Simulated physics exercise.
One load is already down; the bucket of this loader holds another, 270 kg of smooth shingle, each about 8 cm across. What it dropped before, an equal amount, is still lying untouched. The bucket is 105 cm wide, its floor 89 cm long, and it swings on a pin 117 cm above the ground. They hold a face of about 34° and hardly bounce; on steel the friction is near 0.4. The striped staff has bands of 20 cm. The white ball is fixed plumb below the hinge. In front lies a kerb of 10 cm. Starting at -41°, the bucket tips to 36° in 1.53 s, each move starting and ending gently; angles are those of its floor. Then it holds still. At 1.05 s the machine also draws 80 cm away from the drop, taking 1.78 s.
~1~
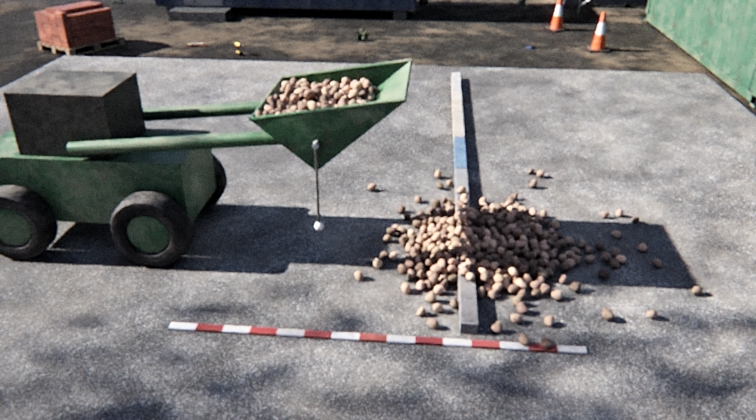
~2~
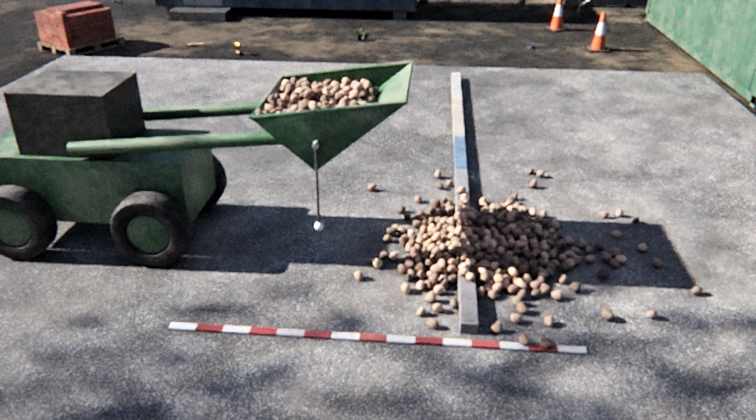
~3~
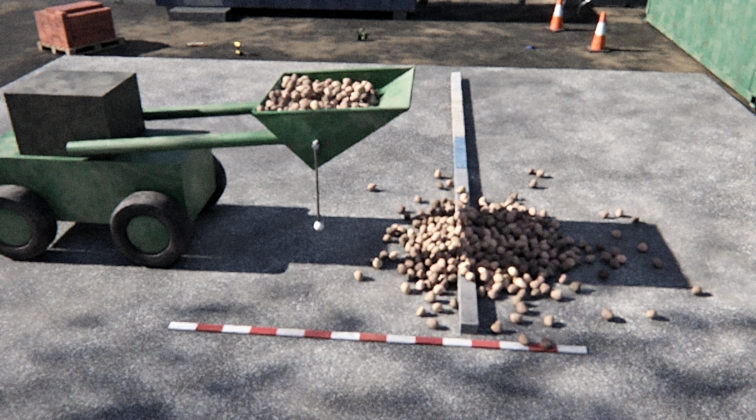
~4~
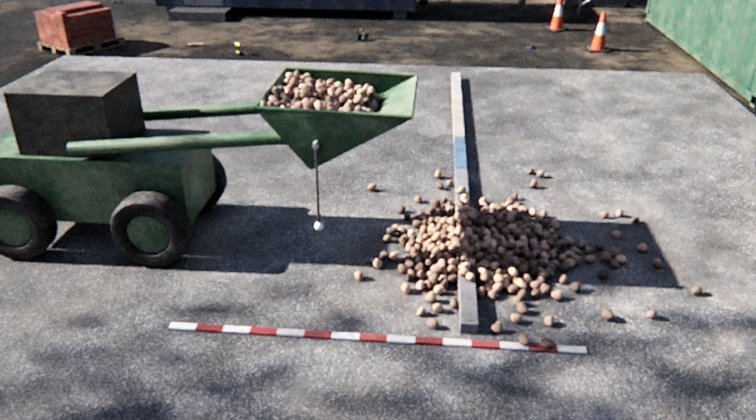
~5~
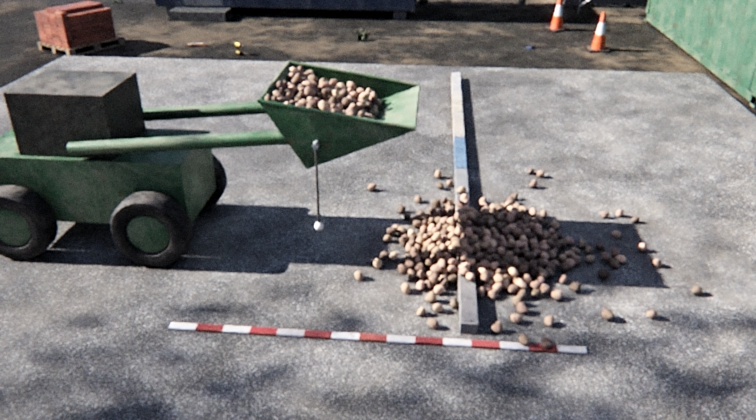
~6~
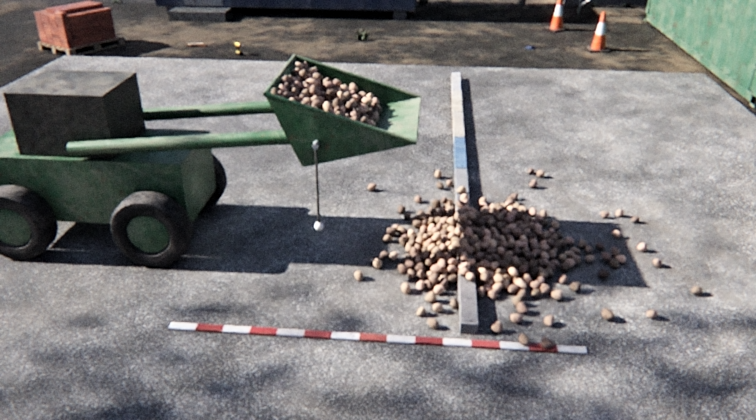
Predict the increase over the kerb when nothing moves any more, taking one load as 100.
Some 2 per cent is added.
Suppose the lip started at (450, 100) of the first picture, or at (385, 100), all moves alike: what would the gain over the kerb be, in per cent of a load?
About 25 and 0 per cent.
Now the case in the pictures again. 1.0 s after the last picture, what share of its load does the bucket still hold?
About 30 per cent.
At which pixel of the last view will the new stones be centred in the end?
Their middle is at about (405, 236).
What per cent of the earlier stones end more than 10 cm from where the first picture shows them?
About 5 per cent.
Then, 0.5 s after the last picture the floor is at 24°; in per cent of one load, 100 in the bucket, 42 on this side of the kerb, 59 over the kerb; the foremost stones are at (639, 246).
Then, 1.0 s after the last picture the floor is at 36°; in per cent of one load, 31 in the bucket, 110 on this side of the kerb, 59 over the kerb; the foremost stones are at (639, 246).
Then, 2.7 s after the last picture the floor is at 36°; in per cent of one load, 0 in the bucket, 140 on this side of the kerb, 60 over the kerb; the foremost stones are at (639, 246).
Then, 5.3 s after the last picture the floor is at 36°; in per cent of one load, 0 in the bucket, 140 on this side of the kerb, 60 over the kerb; the foremost stones are at (639, 246). Net gain over the kerb, 2.
